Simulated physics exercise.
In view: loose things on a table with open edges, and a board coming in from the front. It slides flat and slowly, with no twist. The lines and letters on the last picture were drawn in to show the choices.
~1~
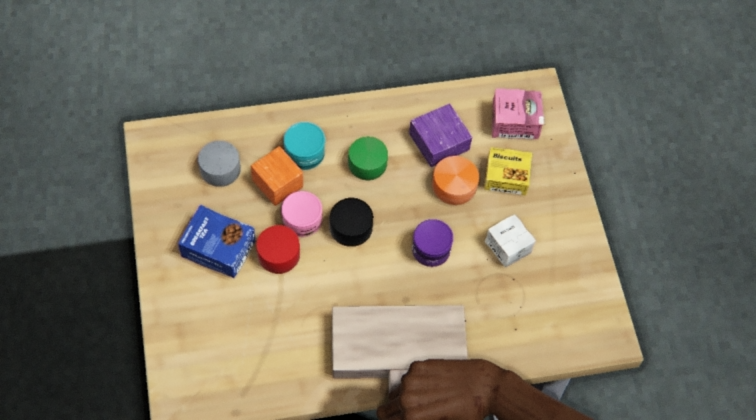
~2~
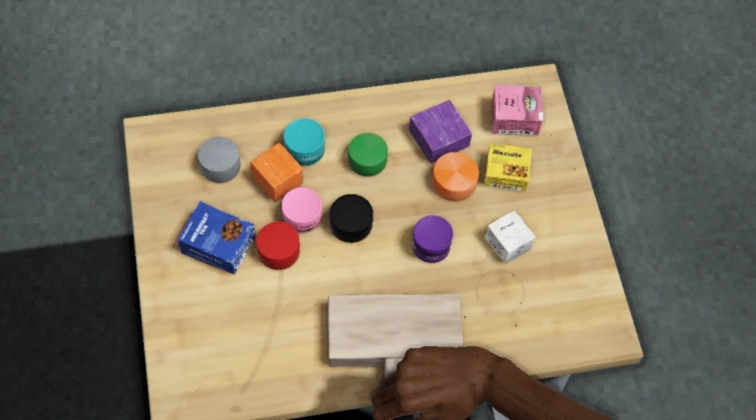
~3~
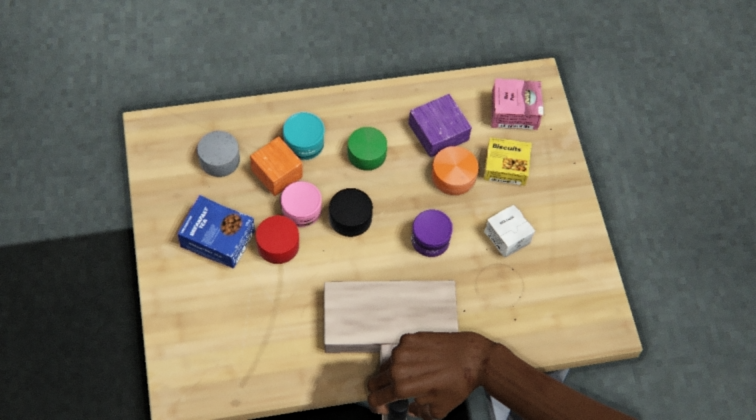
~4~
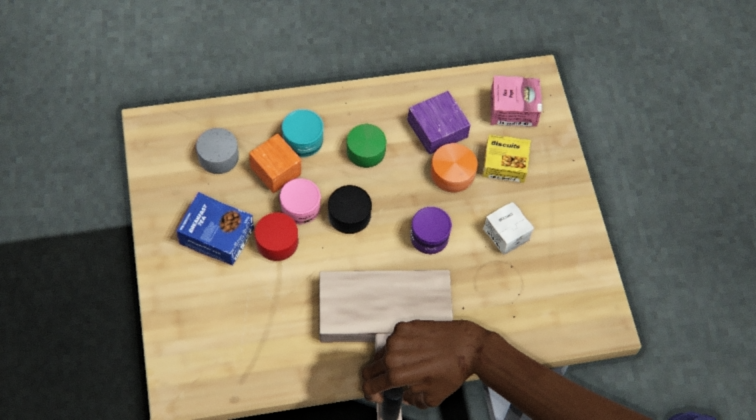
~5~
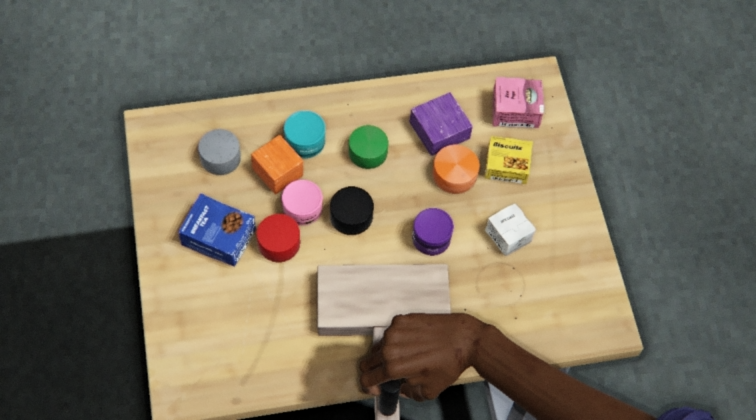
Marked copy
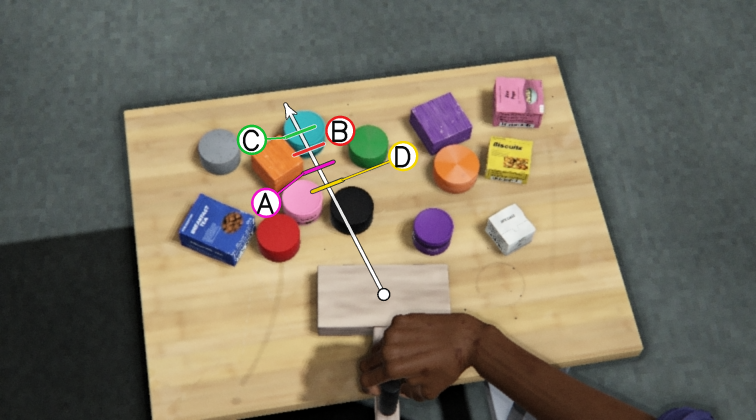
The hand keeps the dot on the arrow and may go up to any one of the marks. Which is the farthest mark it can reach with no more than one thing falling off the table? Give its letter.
Up to mark C.
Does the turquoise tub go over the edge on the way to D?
No.
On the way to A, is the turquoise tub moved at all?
Yes.
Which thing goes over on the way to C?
The turquoise tub.
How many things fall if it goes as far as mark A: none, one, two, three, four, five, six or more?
By then, none.
On the marked copy, A at (319, 168); B at (308, 149); C at (300, 132); D at (328, 186); the arrow from (384, 294) to (286, 105); the white dot at (384, 294).
Following C. Soon after the start, board (351, 238); blue packet (211, 230); red pot (265, 233).
Later, board (321, 180); turquoise tub (309, 103); blue packet (191, 228).
In the end, board (300, 138); turquoise tub over the edge; orange block (247, 96); one fallen.
As for the rest, A is within the limit but short; B is within the limit but short; D is within the limit but short.
